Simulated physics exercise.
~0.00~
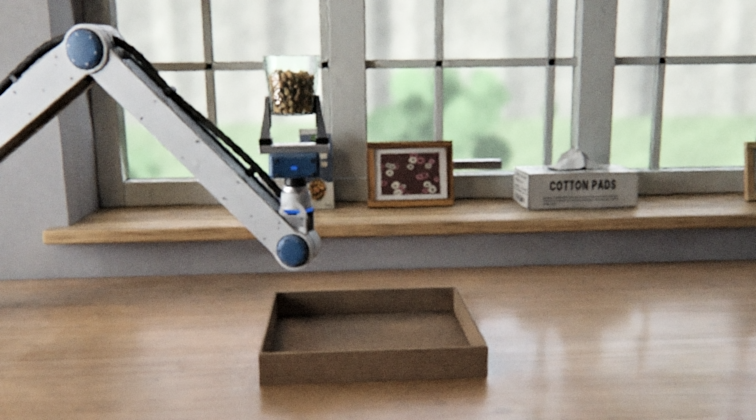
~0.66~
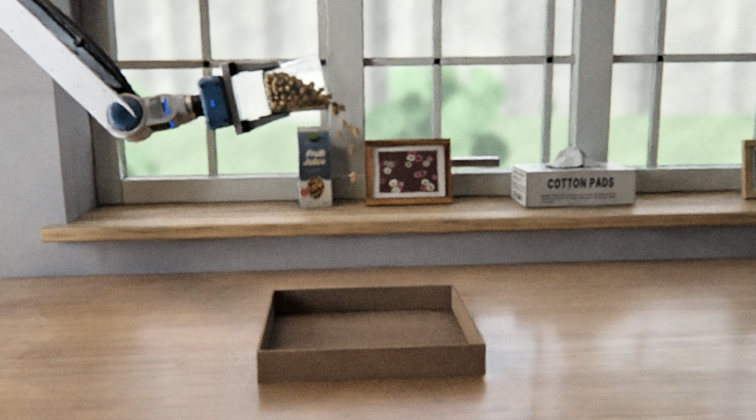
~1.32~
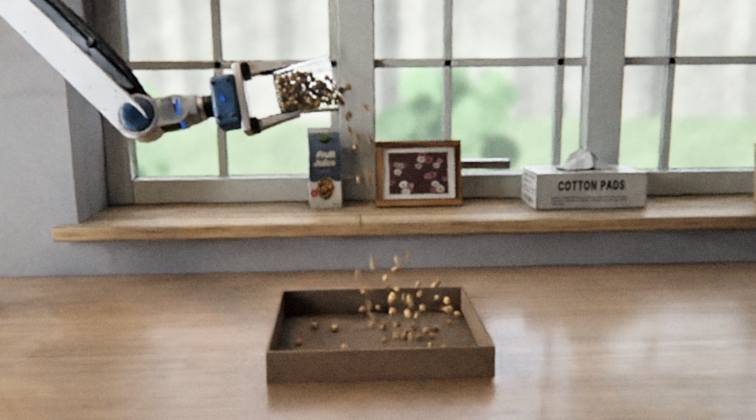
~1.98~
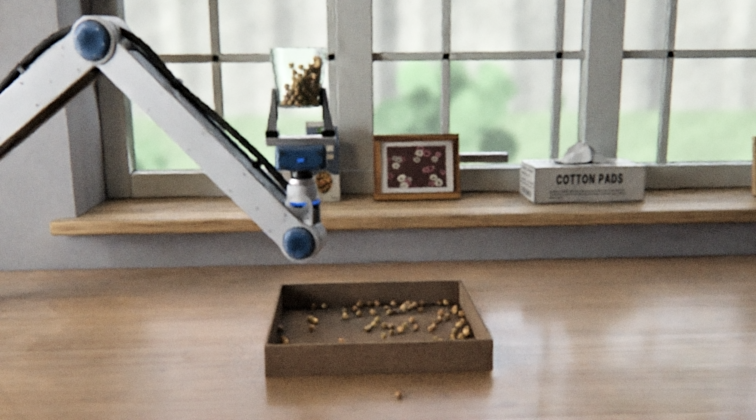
A robotic arm lifted a clear tumbler of dried chickpeas and tipped it sideways, spilling some into the shallow brown tray below, then turned it upright again, with many chickpeas still inside, others scattered across the tray and a stray one on the table.
